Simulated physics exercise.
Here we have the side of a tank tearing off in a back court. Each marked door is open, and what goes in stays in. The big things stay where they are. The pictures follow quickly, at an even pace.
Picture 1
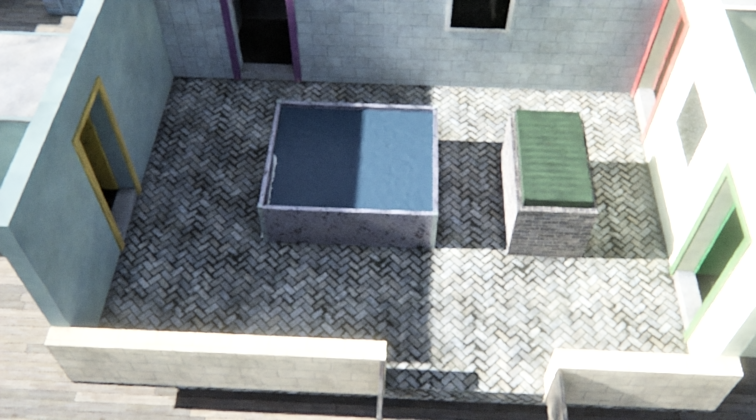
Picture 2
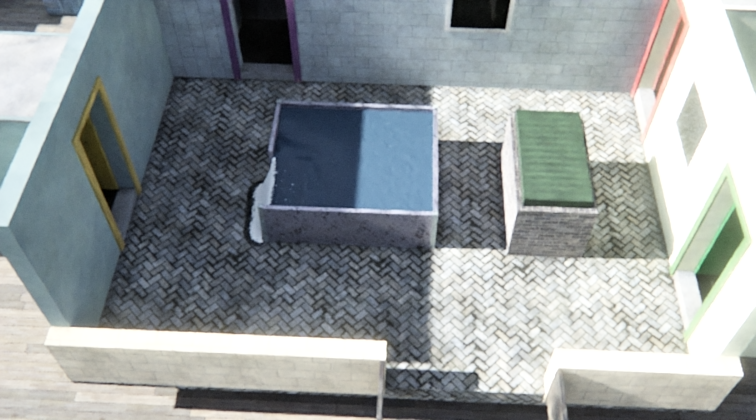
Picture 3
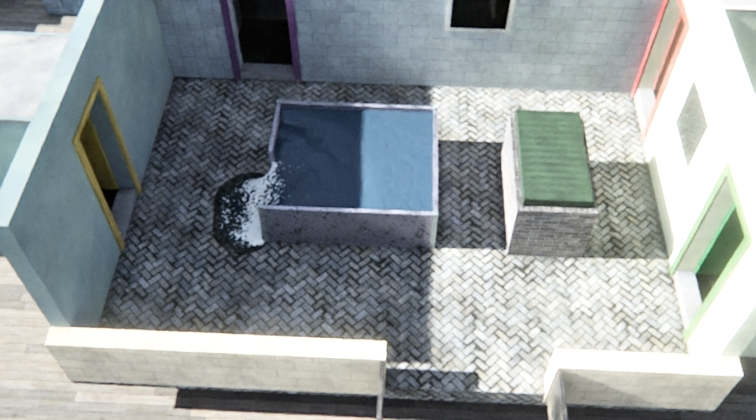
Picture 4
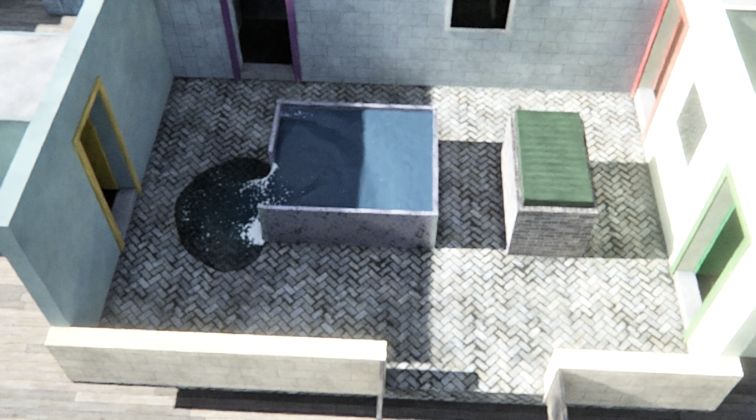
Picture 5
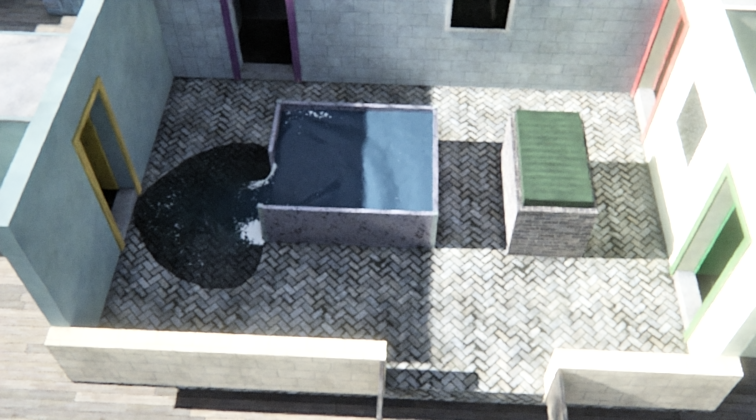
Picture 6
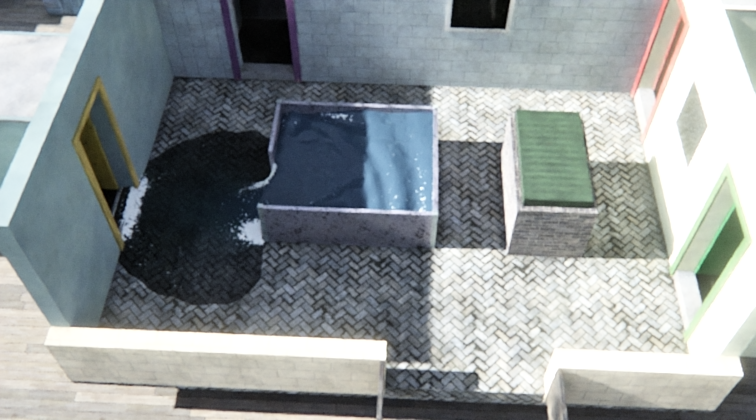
In a walled, brick-paved courtyard, the left side of a rectangular water tank tears open, and water pours through the gap, spreading across the paving in a widening dark pool that reaches the yellow-framed doorway in the left wall.
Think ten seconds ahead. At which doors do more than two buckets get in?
One by one: The red door admits no more than that; the green door admits no more than that; the yellow door lets in a lot; the purple door admits no more than that.
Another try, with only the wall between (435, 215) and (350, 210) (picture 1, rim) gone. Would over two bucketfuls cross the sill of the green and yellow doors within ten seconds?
One by one: The green one keeps below it, the yellow one lets less in.
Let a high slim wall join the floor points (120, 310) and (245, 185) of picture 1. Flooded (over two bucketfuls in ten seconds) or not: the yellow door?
In short: The yellow door is under.
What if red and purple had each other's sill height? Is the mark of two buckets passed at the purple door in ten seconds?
My reading: The purple door is under.
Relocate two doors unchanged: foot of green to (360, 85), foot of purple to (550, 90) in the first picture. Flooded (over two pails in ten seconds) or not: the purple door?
Purple door holds.
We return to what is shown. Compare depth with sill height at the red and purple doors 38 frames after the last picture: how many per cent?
Near 0 and 70 in a hundred.
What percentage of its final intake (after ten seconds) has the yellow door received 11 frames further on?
Close to 55 %.
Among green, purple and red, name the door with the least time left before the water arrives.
First comes the door marked purple.
A moment on, water covers 20 % of the floor; the red door not reached, the green door not reached, the yellow door over two buckets in, the purple door not reached.
Next, water covers 25 % of the floor; the red door not reached, the green door not reached, the yellow door far over two buckets in, the purple door not reached.
Then, water covers 45 % of the floor; the red door not reached, the green door not reached, the yellow door far over two buckets in, the purple door wet at the sill, nothing in.
Later, water covers 85 % of the floor; the red door not reached, the green door wet at the sill, nothing in, the yellow door far over two buckets in, the purple door wet at the sill, nothing in.
In the end, water covers 95 % of the floor; the red door wet at the sill, nothing in, the green door wet at the sill, nothing in, the yellow door far over two buckets in, the purple door wet at the sill, nothing in.
